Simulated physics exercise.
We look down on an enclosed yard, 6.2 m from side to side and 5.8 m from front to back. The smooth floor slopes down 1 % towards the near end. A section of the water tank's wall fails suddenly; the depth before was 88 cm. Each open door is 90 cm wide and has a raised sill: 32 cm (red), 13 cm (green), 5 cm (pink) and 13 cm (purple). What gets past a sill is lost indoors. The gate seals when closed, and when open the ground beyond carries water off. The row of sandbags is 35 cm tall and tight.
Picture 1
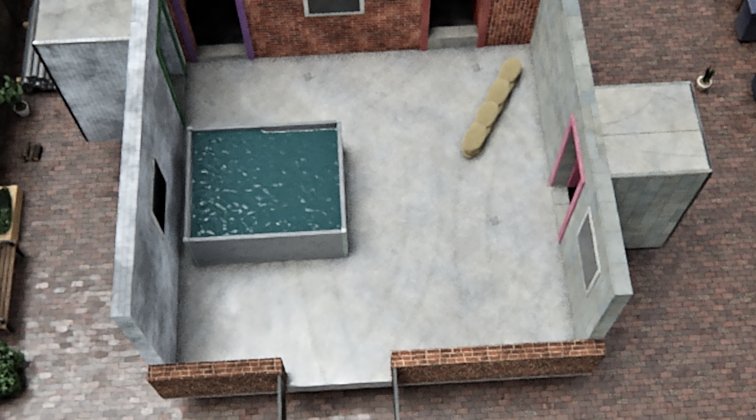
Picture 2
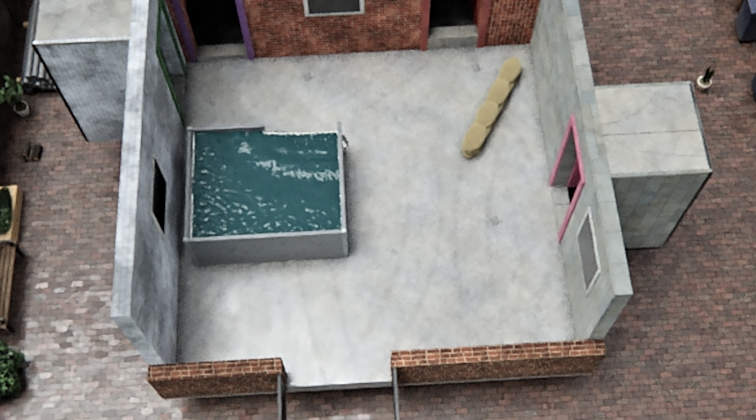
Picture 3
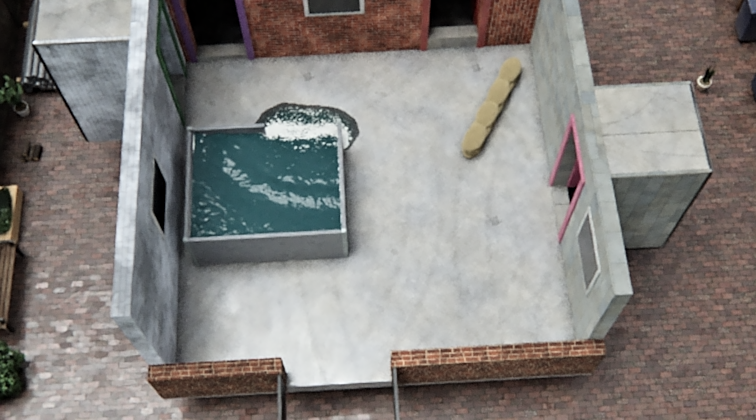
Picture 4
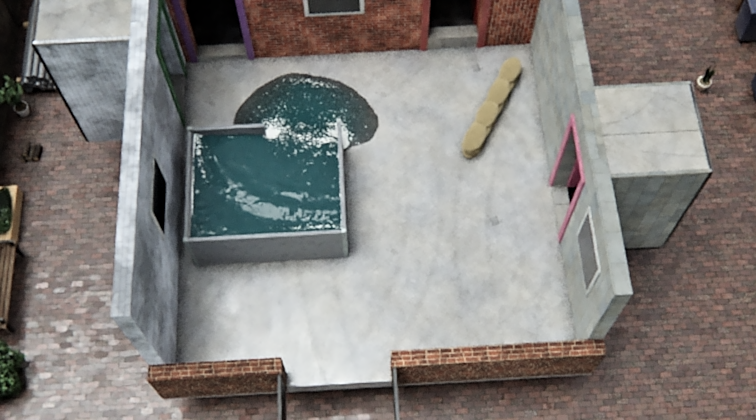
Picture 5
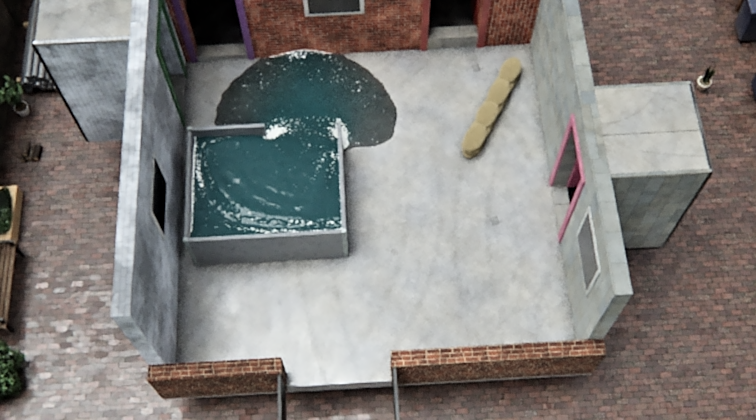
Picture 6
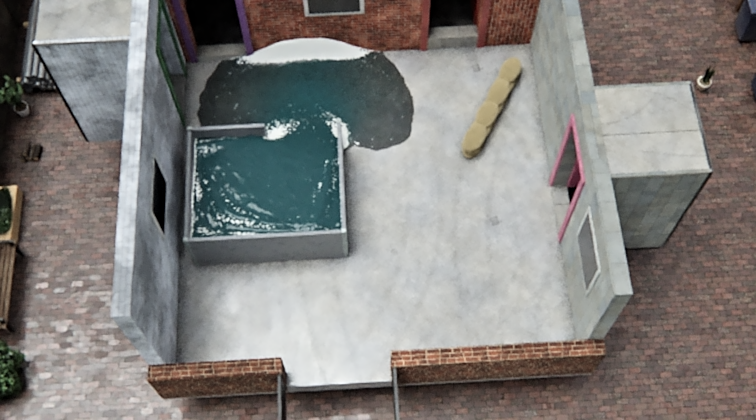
Walled yard seen from above, with water pouring through a gap in a tank's far side and spreading to the brick wall.
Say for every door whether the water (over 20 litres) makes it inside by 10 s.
Door by door: At the red door it stays under the limit; at the green door it exceeds the limit; at the pink door it stays under the limit; at the purple door it passes the limit.
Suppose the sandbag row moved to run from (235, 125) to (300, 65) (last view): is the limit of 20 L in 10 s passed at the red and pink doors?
Against that limit: Red below, pink above.
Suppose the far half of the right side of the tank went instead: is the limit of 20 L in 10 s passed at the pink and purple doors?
Against that limit: Pink above, purple below.
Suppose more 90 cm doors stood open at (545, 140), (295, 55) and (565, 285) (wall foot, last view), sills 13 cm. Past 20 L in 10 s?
In that order: Below, above, under.
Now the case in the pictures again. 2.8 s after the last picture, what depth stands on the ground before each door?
In cm: Red 20, green 25, pink 3, purple 21.
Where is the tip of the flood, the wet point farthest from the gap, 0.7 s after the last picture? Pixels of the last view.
At about (497, 47).
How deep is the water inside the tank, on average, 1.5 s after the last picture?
About 45 cm.
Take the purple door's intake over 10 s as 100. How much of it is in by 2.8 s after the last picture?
Some 70 per cent by then.
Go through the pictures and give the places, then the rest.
In the first picture, still water, 88 cm deep, in the water tank at (265, 181).
In the second picture, water pours out on the water tank's far side and has run 0.7 m, to (345, 145); typically 11 cm deep outside, 88 cm at the water tank's back.
In the third picture, water pours out on the water tank's far side and has run 1.0 m, to (271, 113); typically 14 cm deep outside, 88 cm at the water tank's back.
In the fourth picture, the front is at (291, 77), 1.6 m from the gap on the water tank's far side; 2.7 m2 of floor is under water; 86 cm left at the back of the water tank.
In the fifth picture, the front is at (270, 58), 2.1 m from the gap on the water tank's far side; 4.7 m2 of floor is under water; 78 cm left at the back of the water tank.
In the sixth picture, the front is at (377, 53), 2.4 m from the gap on the water tank's far side; 6.0 m2 of floor is under water; 74 cm left at the back of the water tank.
Then, 0.7 s after the last picture water covers 25 % of the floor and is deepest (54 cm) near (308, 65); red door 13 cm at the sill, 0 L in, green door 13 cm at the sill, 0 L in, pink door not reached, purple door 23 cm at the sill, 11 L in.
Then, 1.5 s after the last picture water covers 35 % of the floor and is deepest (62 cm) near (517, 46); red door 18 cm at the sill, 0 L in, green door 28 cm at the sill, 27 L in, pink door not reached, purple door 22 cm at the sill, 38 L in.
Then, 2.8 s after the last picture water covers 60 % of the floor and is deepest (38 cm) near (528, 53); red door 20 cm at the sill, 0 L in, green door 25 cm at the sill, 127 L in, pink door 3 cm at the sill, 0 L in, purple door 21 cm at the sill, 86 L in.
Then, 5.3 s after the last picture water covers 90 % of the floor and is deepest (24 cm) near (500, 72); red door 22 cm at the sill, 0 L in, green door 17 cm at the sill, 197 L in, pink door 2 cm at the sill, 0 L in, purple door 14 cm at the sill, 117 L in.
Then, 9.3 s after the last picture water covers 95 % of the floor and is deepest (16 cm) near (177, 366); red door 13 cm at the sill, 0 L in, green door 10 cm at the sill, 208 L in, pink door 5 cm at the sill, 0 L in, purple door 9 cm at the sill, 123 L in.
